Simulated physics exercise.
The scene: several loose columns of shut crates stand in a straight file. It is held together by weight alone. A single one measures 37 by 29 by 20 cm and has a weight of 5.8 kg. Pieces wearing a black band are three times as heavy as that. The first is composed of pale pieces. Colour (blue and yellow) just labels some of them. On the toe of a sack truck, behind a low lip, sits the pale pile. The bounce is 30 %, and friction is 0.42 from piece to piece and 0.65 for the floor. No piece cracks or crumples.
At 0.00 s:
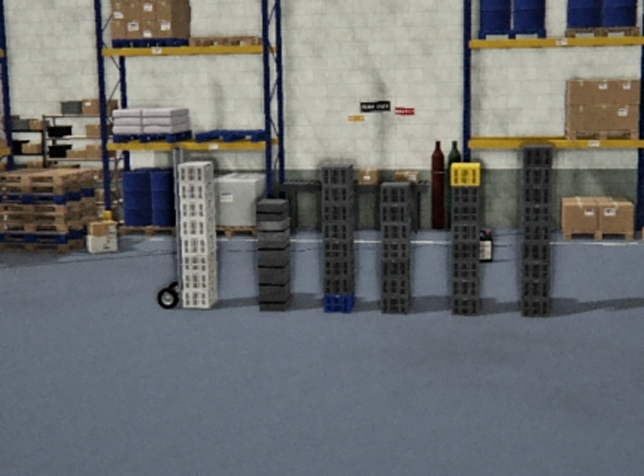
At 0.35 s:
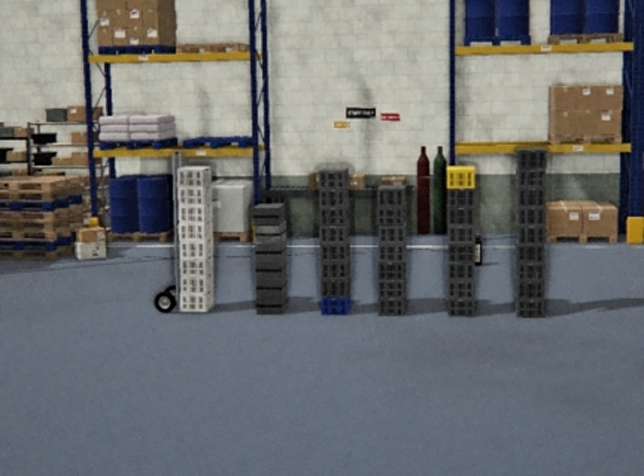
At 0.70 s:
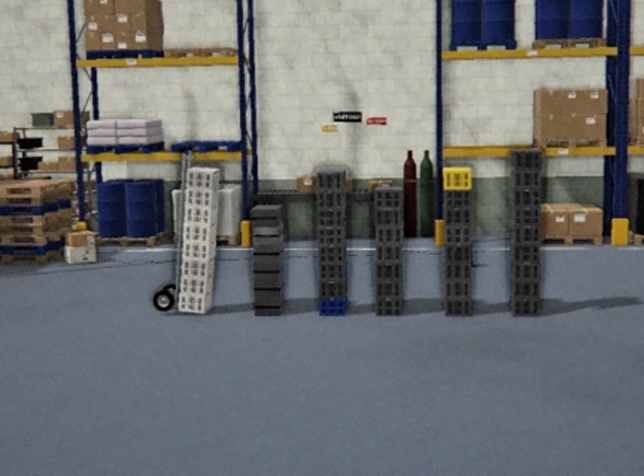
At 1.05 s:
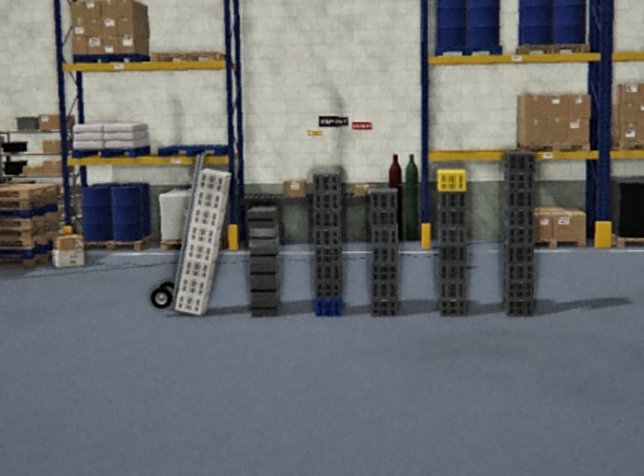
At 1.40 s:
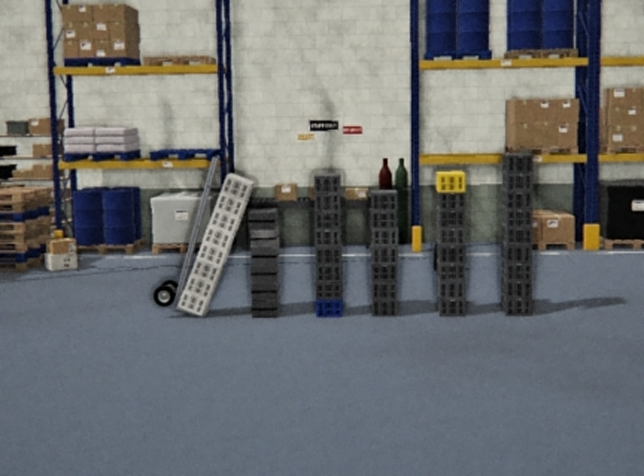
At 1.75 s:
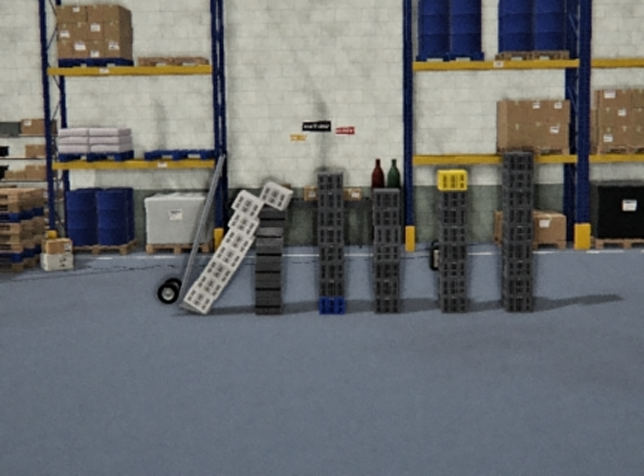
Tilting rightward, a sack truck with small dark wheels carries a tall pale crate column at the left end of a row in a warehouse, seen from the front, with racks behind. Five dark stacks stand to its right, one with a blue bottom crate, another with a yellow top crate. The camera shifts slightly round as the pale column leans away from the truck frame, bends, and its upper crates meet the neighbouring stack.
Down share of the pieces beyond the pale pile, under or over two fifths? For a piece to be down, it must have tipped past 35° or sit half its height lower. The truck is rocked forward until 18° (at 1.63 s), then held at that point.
Under.
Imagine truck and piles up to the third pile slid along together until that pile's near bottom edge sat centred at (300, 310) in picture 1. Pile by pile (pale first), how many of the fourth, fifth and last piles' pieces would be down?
After that shift, the fourth pile would have 0 down, the fifth 0 and the last 0.
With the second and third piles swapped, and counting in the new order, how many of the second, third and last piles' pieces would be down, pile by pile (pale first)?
Count of fallen pieces - second: 8; third: 6; last: 8.
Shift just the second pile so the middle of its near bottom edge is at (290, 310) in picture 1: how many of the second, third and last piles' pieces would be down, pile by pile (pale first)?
Down counts: Second 0, third 0, last 0.
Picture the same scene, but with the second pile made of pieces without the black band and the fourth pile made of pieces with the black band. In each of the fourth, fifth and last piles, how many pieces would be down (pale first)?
Pile by pile that makes fourth 6, fifth 8, last 7.
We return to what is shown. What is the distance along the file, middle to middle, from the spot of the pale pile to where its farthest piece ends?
Some 100 centimetres along the file.
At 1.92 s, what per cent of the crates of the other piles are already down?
By then 0 %.
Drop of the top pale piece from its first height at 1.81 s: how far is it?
The top piece is some 20 centimetres lower than at the start.
Around 1.81 s, 1 of the pale pile down; none of the 38 other crates down, 3 disturbed.
Around 1.92 s, 2 of the pale pile down; none of the 38 other crates down, 4 disturbed.
Around 2.78 s, 6 of the pale pile down; none of the 38 other crates down, 4 disturbed.
Around 3.12 s, 1 of the pale pile down; none of the 38 other crates down, 1 disturbed.
Finally (3.5 s), 1 of the pale pile down; none of the 38 other crates down, 1 disturbed; yellow crate unmoved; blue crate unmoved. That is 0 per cent. Seen by the last camera, middles, yellow crate near (452, 180), blue crate near (332, 303).
